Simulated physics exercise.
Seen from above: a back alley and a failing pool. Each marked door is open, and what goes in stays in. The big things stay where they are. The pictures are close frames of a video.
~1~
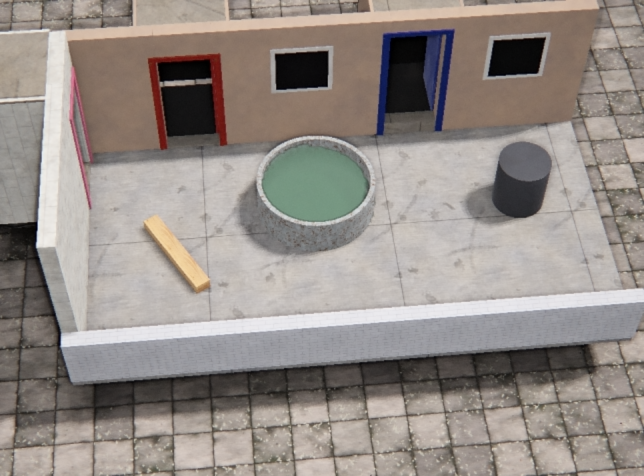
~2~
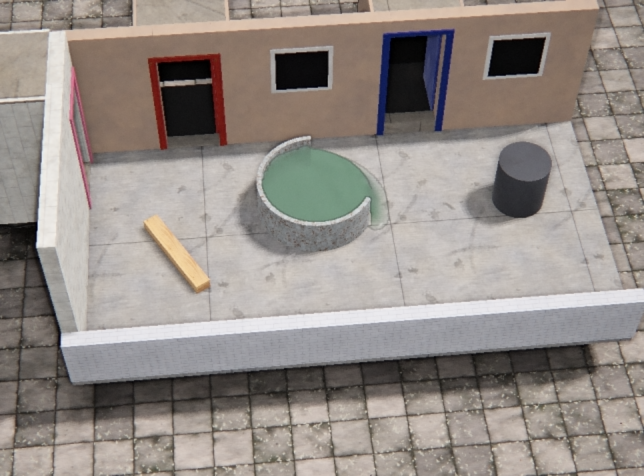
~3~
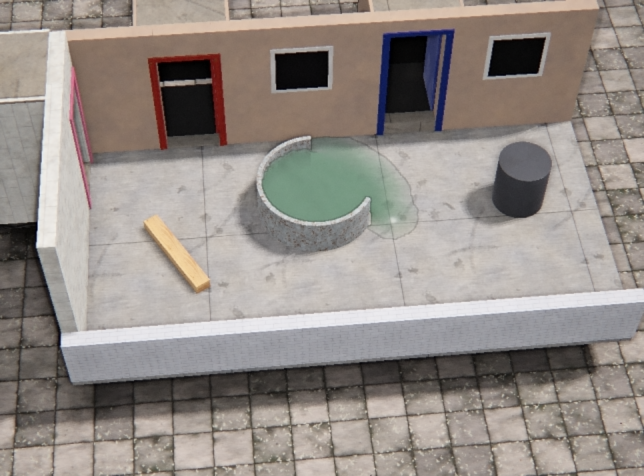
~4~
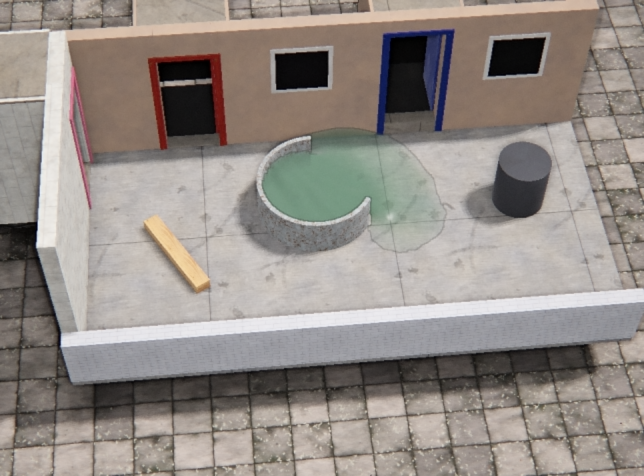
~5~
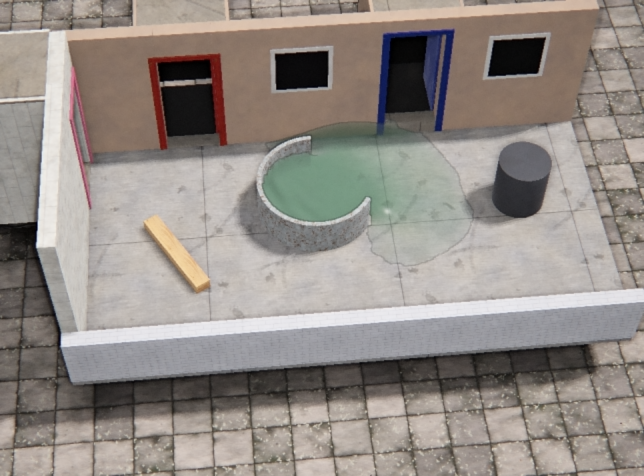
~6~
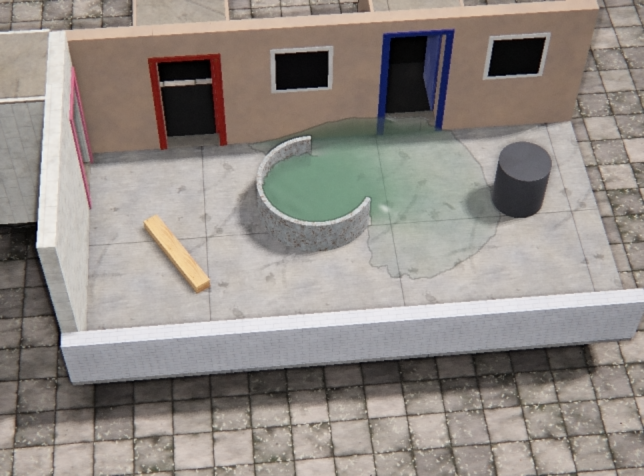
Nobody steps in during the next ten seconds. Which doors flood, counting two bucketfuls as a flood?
In the end: The blue door admits no more than that; the red door admits no more than that; the pink door admits no more than that.
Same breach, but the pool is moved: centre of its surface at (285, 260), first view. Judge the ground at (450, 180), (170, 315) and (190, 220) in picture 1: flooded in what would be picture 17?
One after the other: Awash, not flooded, dry.
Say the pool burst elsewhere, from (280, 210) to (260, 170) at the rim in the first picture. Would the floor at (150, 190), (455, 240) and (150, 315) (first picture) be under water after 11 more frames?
In that order: Covered, clear, flooded.
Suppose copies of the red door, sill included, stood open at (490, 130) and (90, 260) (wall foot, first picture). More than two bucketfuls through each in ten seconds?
As listed: Floods, takes less.
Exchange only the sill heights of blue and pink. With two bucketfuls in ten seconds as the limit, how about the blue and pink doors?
One by one: The blue door floods; the pink door takes less.
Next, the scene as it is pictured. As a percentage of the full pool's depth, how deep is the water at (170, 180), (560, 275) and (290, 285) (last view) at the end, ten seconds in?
In turn 2, 4 and 2 in a hundred.
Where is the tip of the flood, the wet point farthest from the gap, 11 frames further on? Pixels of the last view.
Around (601, 299).
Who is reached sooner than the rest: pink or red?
I say the red door.
A moment on, water covers 30 % of the floor; the blue door under two buckets in, the red door wet at the sill, nothing in, the pink door not reached.
Next, water covers 35 % of the floor; the blue door under two buckets in, the red door wet at the sill, nothing in, the pink door not reached.
Then, water covers 45 % of the floor; the blue door under two buckets in, the red door wet at the sill, nothing in, the pink door wet at the sill, nothing in.
Later, water covers 50 % of the floor; the blue door under two buckets in, the red door wet at the sill, nothing in, the pink door wet at the sill, nothing in.
In the end, water covers 60 % of the floor; the blue door under two buckets in, the red door wet at the sill, nothing in, the pink door wet at the sill, nothing in.
